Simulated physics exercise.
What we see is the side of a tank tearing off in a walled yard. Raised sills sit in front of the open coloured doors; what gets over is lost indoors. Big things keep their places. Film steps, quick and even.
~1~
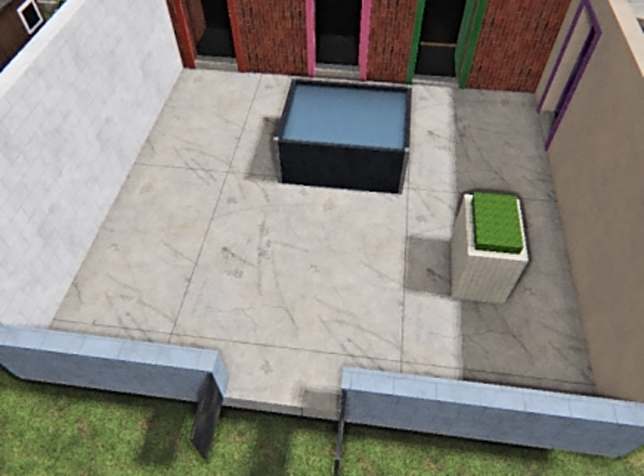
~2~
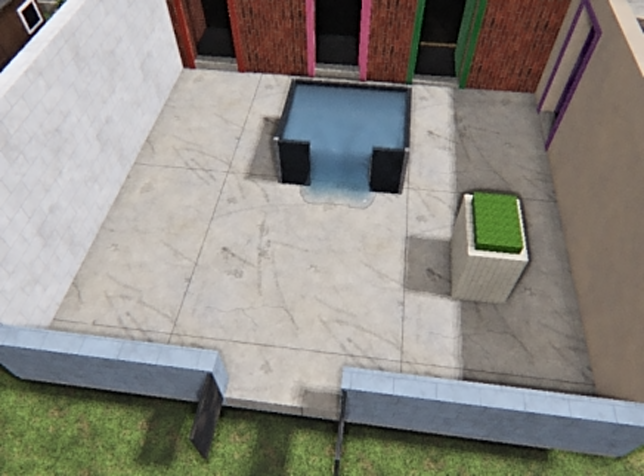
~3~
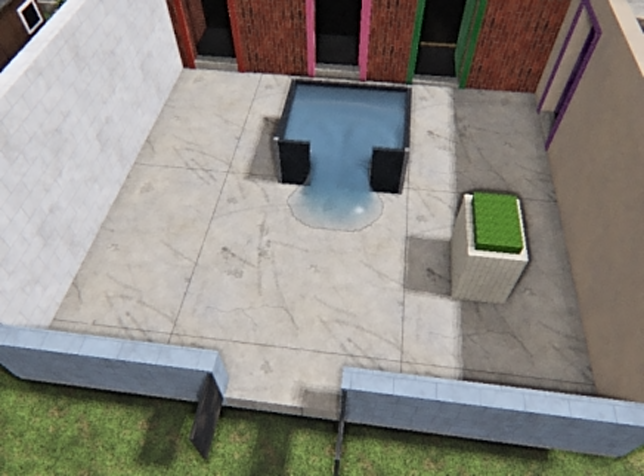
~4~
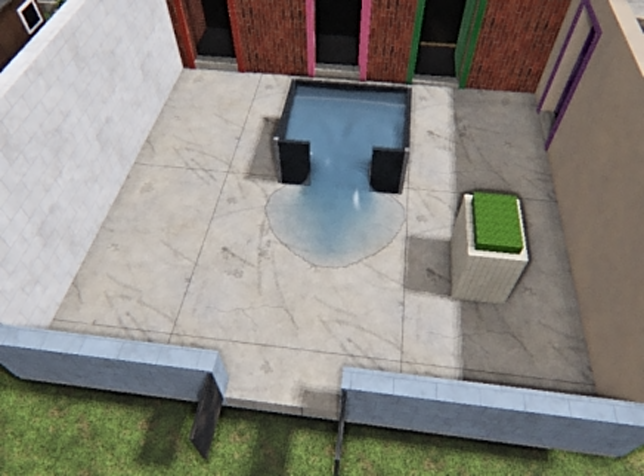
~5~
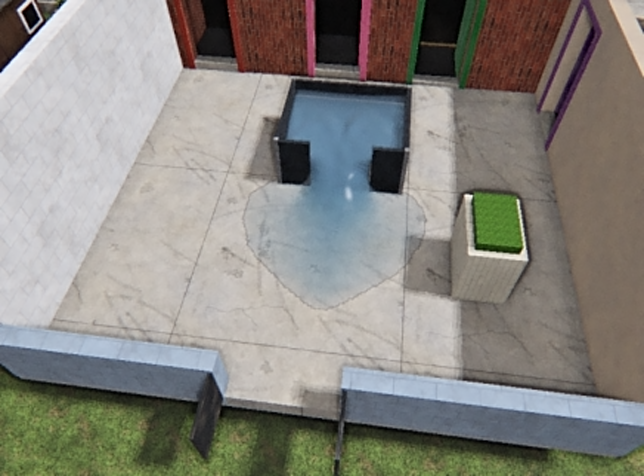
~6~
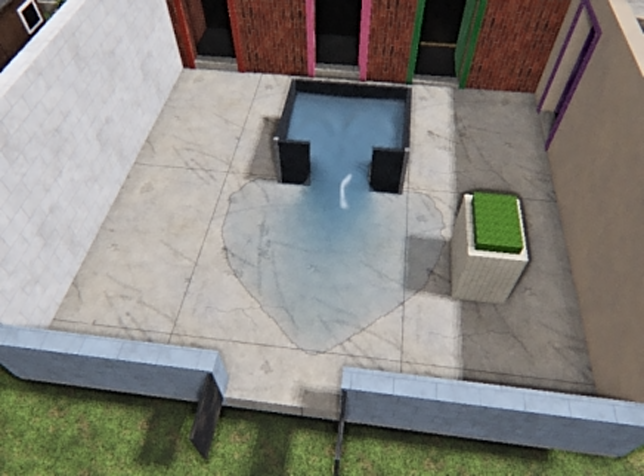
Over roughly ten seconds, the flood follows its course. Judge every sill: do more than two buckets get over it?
Verdict: Green door - two or fewer get over; red door - two or fewer get over; purple door - two or fewer get over; pink door - two or fewer get over.
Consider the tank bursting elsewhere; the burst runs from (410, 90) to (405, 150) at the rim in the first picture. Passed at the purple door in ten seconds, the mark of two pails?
Here's my take: The purple door tops the limit.
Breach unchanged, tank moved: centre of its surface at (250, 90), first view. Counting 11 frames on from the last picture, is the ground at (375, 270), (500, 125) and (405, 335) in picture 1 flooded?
Hit, spared, hit.
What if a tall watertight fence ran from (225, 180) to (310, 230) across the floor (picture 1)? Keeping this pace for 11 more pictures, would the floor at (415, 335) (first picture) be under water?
That spot would be inundated.
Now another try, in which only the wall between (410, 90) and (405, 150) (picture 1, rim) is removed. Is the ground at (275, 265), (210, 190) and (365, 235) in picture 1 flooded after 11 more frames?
In turn: Untouched, then untouched, then untouched.
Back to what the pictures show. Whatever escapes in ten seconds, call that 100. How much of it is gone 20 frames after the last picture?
By then, close to 50 % of it.
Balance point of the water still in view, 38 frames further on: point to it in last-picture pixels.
Estimate: (334, 236).
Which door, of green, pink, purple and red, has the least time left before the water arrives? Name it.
Answer: The purple one.
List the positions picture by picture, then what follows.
The water tank at (346, 117) is whole and still, in the first frame.
Water pours out at (340, 174) and has run to (308, 198), in the second frame.
The front is at (304, 218), out from the gap at (340, 175), in the third frame.
The front is at (316, 261), out from the gap at (340, 175), in the fourth frame.
Water pours out at (340, 175) and has run to (314, 301), in the fifth frame.
Water pours out at (340, 174) and has run to (311, 346), in the sixth frame.
A moment on, water covers 30 % of the floor; the green door not reached, the red door not reached, the purple door not reached, the pink door not reached.
Next, water covers 40 % of the floor; the green door not reached, the red door not reached, the purple door not reached, the pink door not reached.
Then, water covers 45 % of the floor; the green door not reached, the red door not reached, the purple door not reached, the pink door not reached.
Later, water covers 80 % of the floor; the green door not reached, the red door not reached, the purple door wet at the sill, nothing in, the pink door not reached.
In the end, water covers 95 % of the floor; the green door wet at the sill, nothing in, the red door wet at the sill, nothing in, the purple door wet at the sill, nothing in, the pink door wet at the sill, nothing in.
